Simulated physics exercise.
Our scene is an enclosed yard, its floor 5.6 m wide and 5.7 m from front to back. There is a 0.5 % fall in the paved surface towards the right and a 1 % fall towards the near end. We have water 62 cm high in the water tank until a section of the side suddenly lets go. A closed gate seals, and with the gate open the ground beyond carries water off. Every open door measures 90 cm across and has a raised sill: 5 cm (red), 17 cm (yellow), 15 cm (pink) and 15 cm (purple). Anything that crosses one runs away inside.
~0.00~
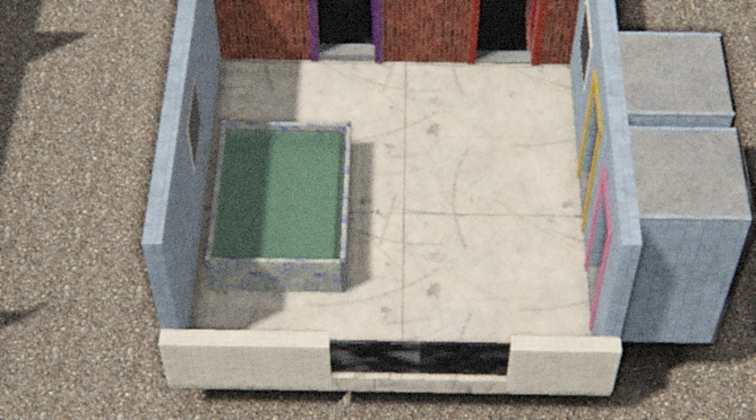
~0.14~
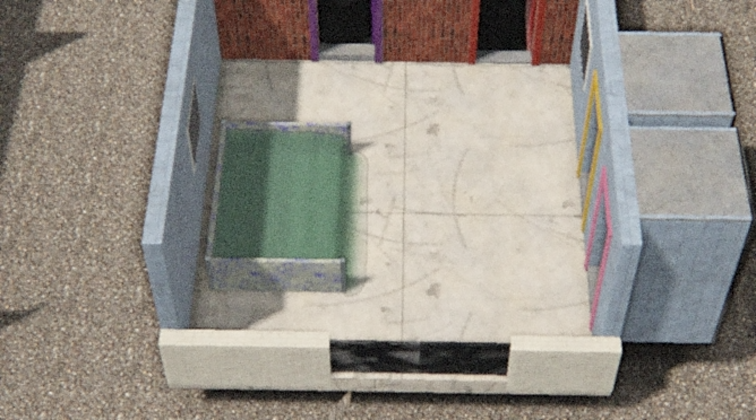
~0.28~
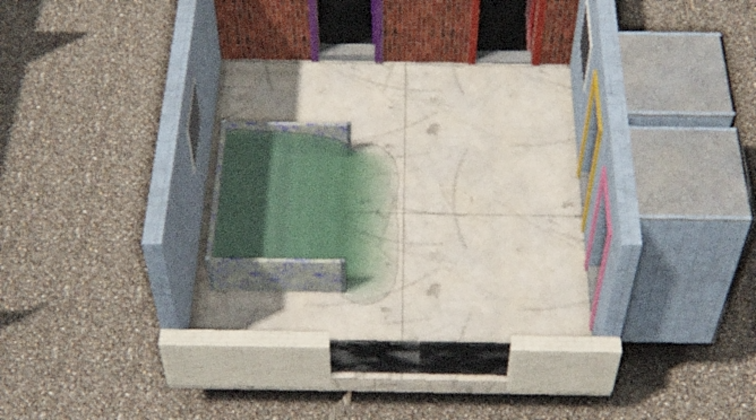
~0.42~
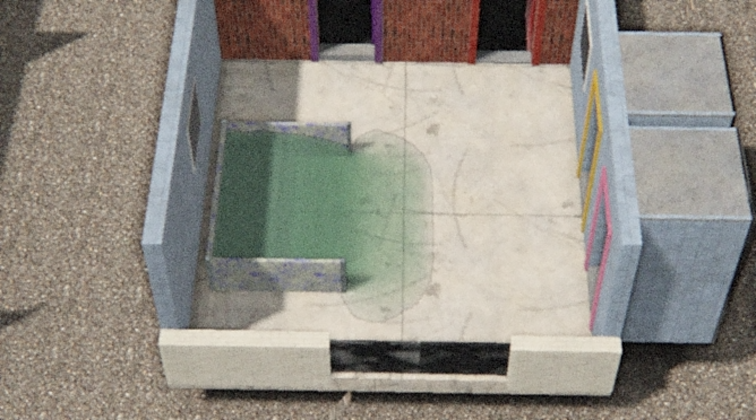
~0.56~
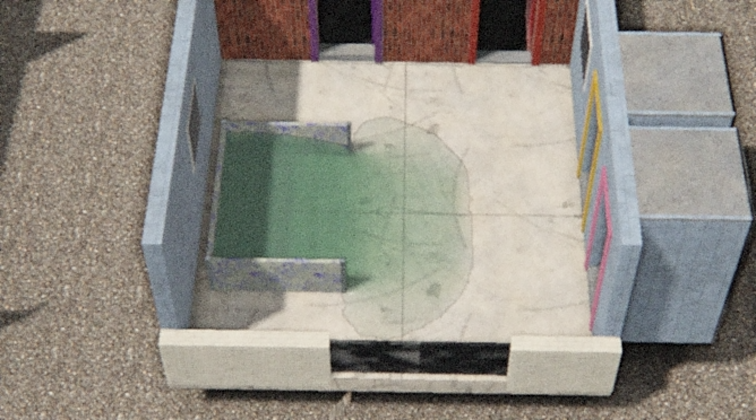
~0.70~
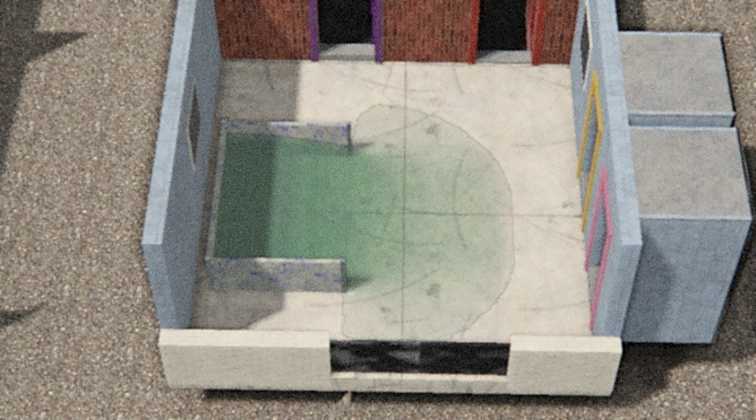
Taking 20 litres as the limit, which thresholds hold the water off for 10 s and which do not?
Result: Red door: Over, yellow door: Over, pink door: Over, purple door: Not over.
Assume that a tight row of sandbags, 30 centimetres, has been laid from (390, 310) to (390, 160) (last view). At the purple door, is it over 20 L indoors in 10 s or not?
Purple: Within it.
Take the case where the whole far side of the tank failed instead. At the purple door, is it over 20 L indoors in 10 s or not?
At the purple door the limit is exceeded.
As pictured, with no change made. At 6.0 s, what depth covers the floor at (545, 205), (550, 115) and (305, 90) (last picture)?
First spot near 11 cm, second near 11 cm, third near 4 cm.
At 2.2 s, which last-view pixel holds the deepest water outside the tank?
Roughly (594, 356).
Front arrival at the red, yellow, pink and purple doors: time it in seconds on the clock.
Door times: Red 2.0 s / yellow 1.0 s / pink 1.1 s / purple 4.5 s.
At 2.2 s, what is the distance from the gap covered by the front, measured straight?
4.8 m.
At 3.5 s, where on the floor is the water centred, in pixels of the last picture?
The water's centre is around (471, 222).
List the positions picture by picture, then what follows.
Still water, 62 cm deep, in the water tank at (281, 193), in the first picture.
The front is at (351, 290), 1.2 m from the gap at (345, 212); 0.3 m2 of floor is under water; 62 cm left at the back of the water tank, in the second picture.
Water pours out at (345, 213) and has run 1.4 m, to (372, 297); typically 11 cm deep outside, 62 cm at the water tank's back, in the third picture.
The front is at (380, 315), 1.7 m from the gap at (345, 214); 3.3 m2 of floor is under water; 59 cm left at the back of the water tank, in the fourth picture.
The front is at (436, 313), 2.1 m from the gap at (345, 214); 5.3 m2 of floor is under water; 53 cm left at the back of the water tank, in the fifth picture.
The front is at (503, 279), 2.5 m from the gap at (345, 214); 7.6 m2 of floor is under water; 53 cm left at the back of the water tank, in the sixth picture.
After 1.4 s water covers 55 % of the floor and is deepest (36 cm) near (583, 220); red door not reached, yellow door 20 cm at the sill, 8 L in, pink door 13 cm at the sill, 2 L in, purple door not reached.
After 2.2 s water covers 65 % of the floor and is deepest (43 cm) near (594, 356); red door 8 cm at the sill, 0 L in, yellow door 32 cm at the sill, 69 L in, pink door 28 cm at the sill, 36 L in, purple door not reached.
After 3.5 s water covers 65 % of the floor and is deepest (26 cm) near (595, 367); red door 16 cm at the sill, 22 L in, yellow door 19 cm at the sill, 126 L in, pink door 23 cm at the sill, 109 L in, purple door not reached.
After 6.0 s water covers 95 % of the floor and is deepest (18 cm) near (193, 305); red door 11 cm at the sill, 89 L in, yellow door 11 cm at the sill, 131 L in, pink door 11 cm at the sill, 128 L in, purple door 4 cm at the sill, 0 L in.
After 10.0 s water covers 100 % of the floor and is deepest (15 cm) near (198, 263); red door 5 cm at the sill, 122 L in, yellow door 7 cm at the sill, 131 L in, pink door 8 cm at the sill, 128 L in, purple door 6 cm at the sill, 0 L in.
